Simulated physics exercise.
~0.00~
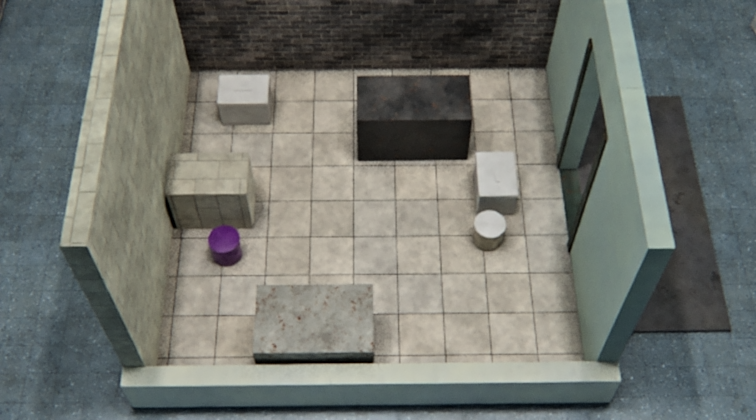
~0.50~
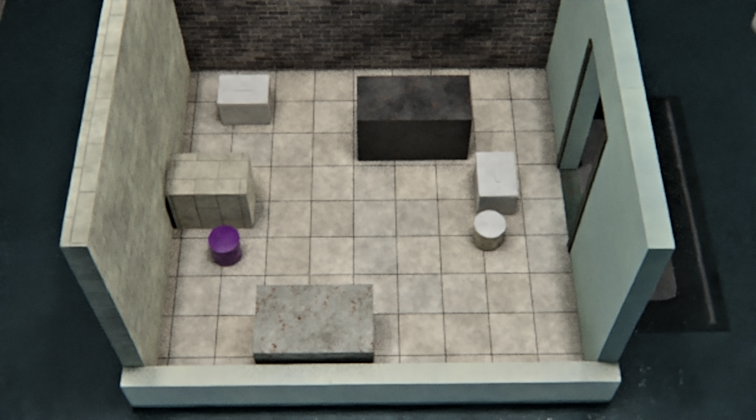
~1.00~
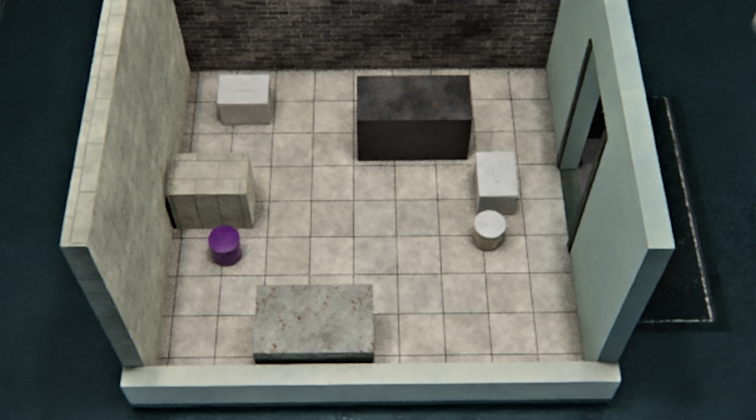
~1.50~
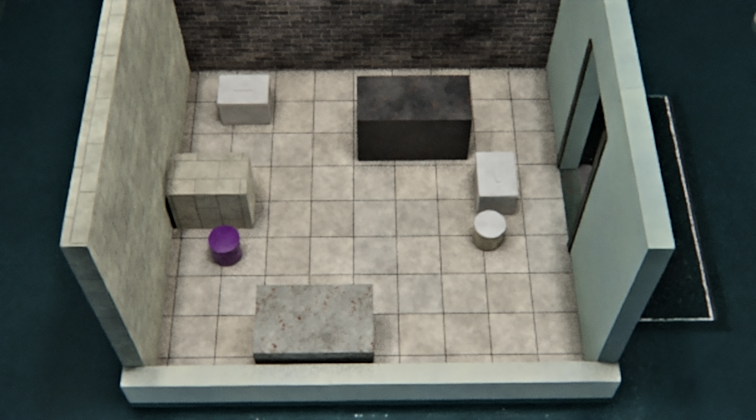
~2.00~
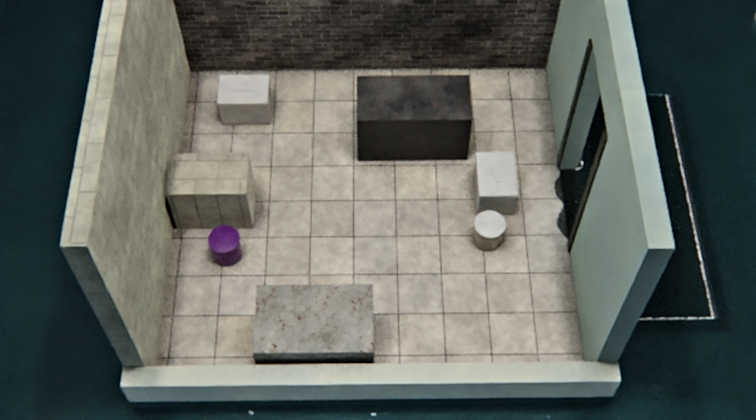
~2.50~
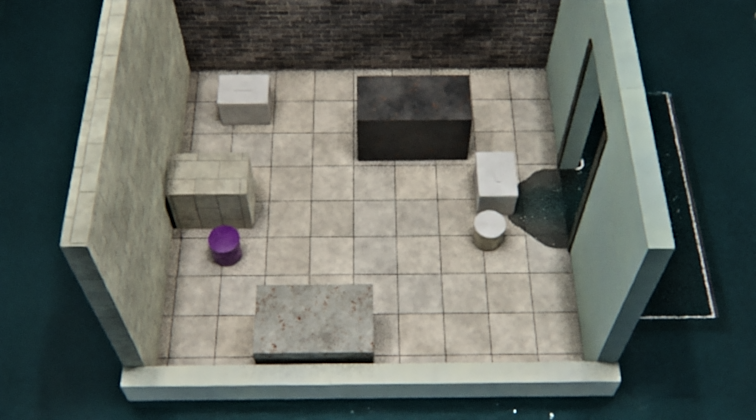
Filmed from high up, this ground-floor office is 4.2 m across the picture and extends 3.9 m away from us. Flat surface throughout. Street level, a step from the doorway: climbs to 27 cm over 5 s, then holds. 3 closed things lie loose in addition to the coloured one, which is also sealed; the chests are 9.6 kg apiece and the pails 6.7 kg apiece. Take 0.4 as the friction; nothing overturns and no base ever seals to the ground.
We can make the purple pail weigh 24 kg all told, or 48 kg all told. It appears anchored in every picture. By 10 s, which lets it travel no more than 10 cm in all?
The heavier one is not even needed.
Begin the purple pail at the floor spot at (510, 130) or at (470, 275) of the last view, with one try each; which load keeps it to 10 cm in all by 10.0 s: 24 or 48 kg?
In order: Even the lighter mass works; even the lighter mass works.
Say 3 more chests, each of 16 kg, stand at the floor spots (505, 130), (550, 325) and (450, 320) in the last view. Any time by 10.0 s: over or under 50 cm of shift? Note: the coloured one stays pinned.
The first comes out below the threshold, the second below the threshold, the third below the threshold.
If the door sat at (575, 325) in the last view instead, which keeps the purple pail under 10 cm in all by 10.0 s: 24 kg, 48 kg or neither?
Result: Lighter option suffices.
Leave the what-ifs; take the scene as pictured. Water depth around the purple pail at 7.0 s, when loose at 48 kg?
7 cm, roughly.
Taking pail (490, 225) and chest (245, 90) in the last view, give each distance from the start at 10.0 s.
In turn: 350 cm, 80 cm.
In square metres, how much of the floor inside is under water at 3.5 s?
Wet area: Approx. 2.5 m2.
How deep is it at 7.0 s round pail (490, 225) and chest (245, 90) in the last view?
Close to 7 and 3 centimetres.
After 3.5 s the purple pail would be 0 cm from its start with 24 kg and 0 cm from its start with 48 kg; 0 cm of water round it then.
After 4.5 s the purple pail would be 0 cm from its start with 24 kg and 0 cm from its start with 48 kg; 0 cm of water round it then.
After 7.0 s the purple pail would be 0 cm from its start with 24 kg and 0 cm from its start with 48 kg; 7 cm of water round it then.
After 10.0 s the purple pail would be 0 cm from its start with 24 kg and 0 cm from its start with 48 kg; 16 cm of water round it then.
